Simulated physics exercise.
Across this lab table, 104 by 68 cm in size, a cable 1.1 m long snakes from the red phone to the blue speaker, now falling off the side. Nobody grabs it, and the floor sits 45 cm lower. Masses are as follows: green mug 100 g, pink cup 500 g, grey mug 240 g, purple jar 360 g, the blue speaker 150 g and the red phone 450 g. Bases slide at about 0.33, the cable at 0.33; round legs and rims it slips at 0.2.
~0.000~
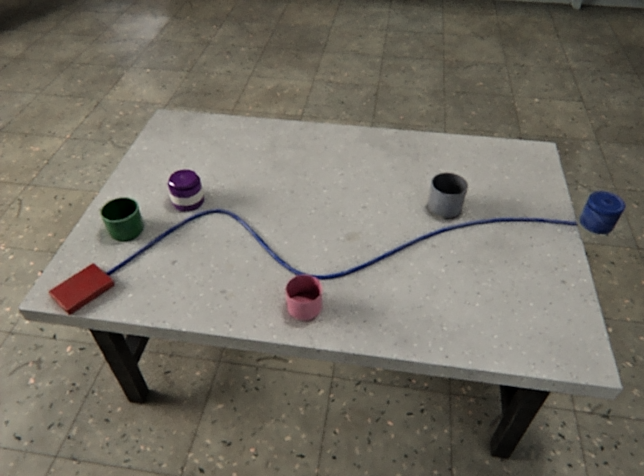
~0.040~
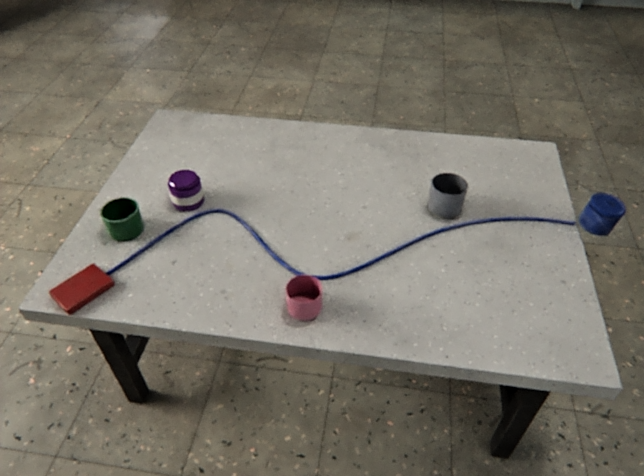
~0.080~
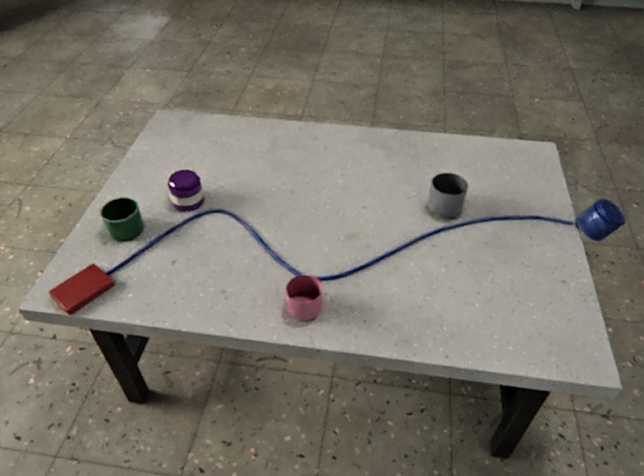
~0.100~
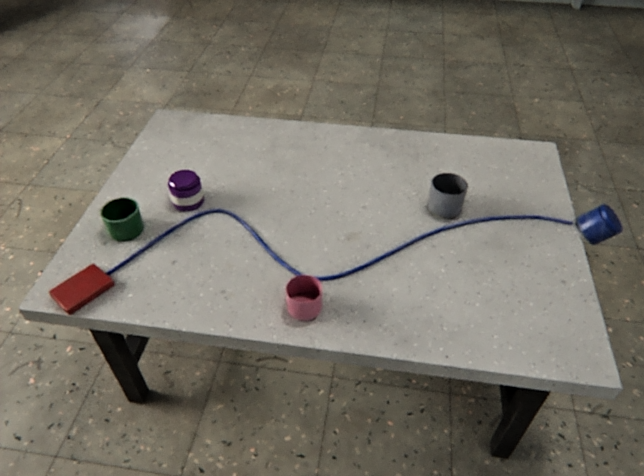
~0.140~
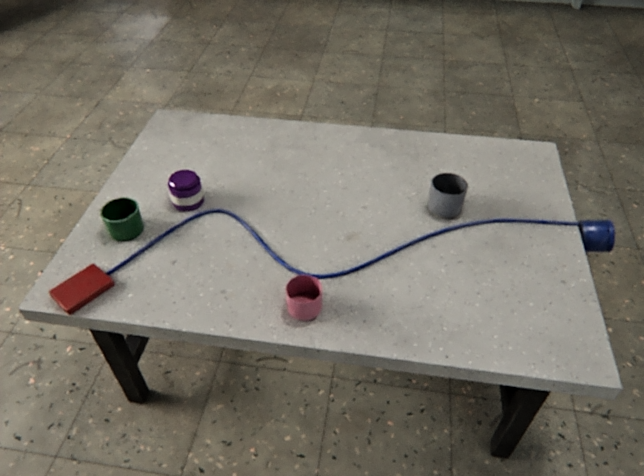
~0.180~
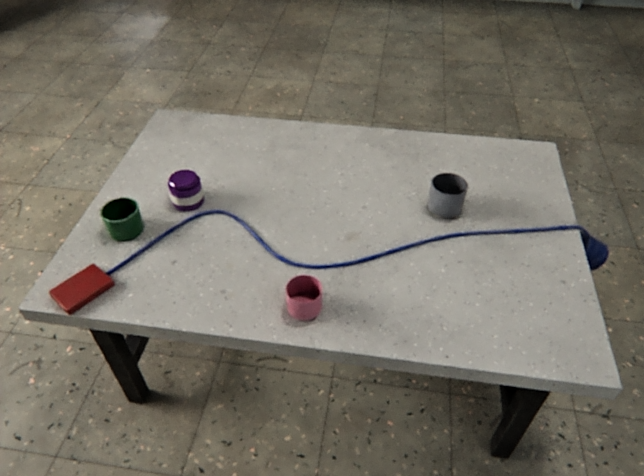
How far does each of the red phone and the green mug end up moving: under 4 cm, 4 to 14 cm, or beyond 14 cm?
Red phone - 4 to 14 cm; green mug - under 4 cm.
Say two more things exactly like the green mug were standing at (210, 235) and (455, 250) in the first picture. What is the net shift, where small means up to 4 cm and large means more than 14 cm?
Result, in order: Major / minor.
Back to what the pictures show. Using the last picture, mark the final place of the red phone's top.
Rest point, last frame: Approx. (115, 286).
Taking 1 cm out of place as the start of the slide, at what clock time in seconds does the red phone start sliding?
Estimate for the red phone: Near 0.34 seconds.
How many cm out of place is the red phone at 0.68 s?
Red phone: 6 cm.
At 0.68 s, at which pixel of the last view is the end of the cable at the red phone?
Close to (142, 287) in the last picture.
At 0.4 s, the cable's tail end at (131, 286); red phone 4 cm off its start, blue speaker over the edge.
At 0.7 s, the cable's tail end at (142, 287); red phone 6 cm off its start, blue speaker over the edge.
At 0.9 s, the cable's tail end at (145, 287); red phone 6 cm off its start at (115, 286), blue speaker over the edge.
At 1.2 s, the cable's tail end at (145, 287); red phone 6 cm off its start, blue speaker over the edge.
At 2.4 s, the cable's tail end at (145, 287); red phone 6 cm off its start at (115, 286), green mug 0 cm off its start at (119, 209), blue speaker over the edge.
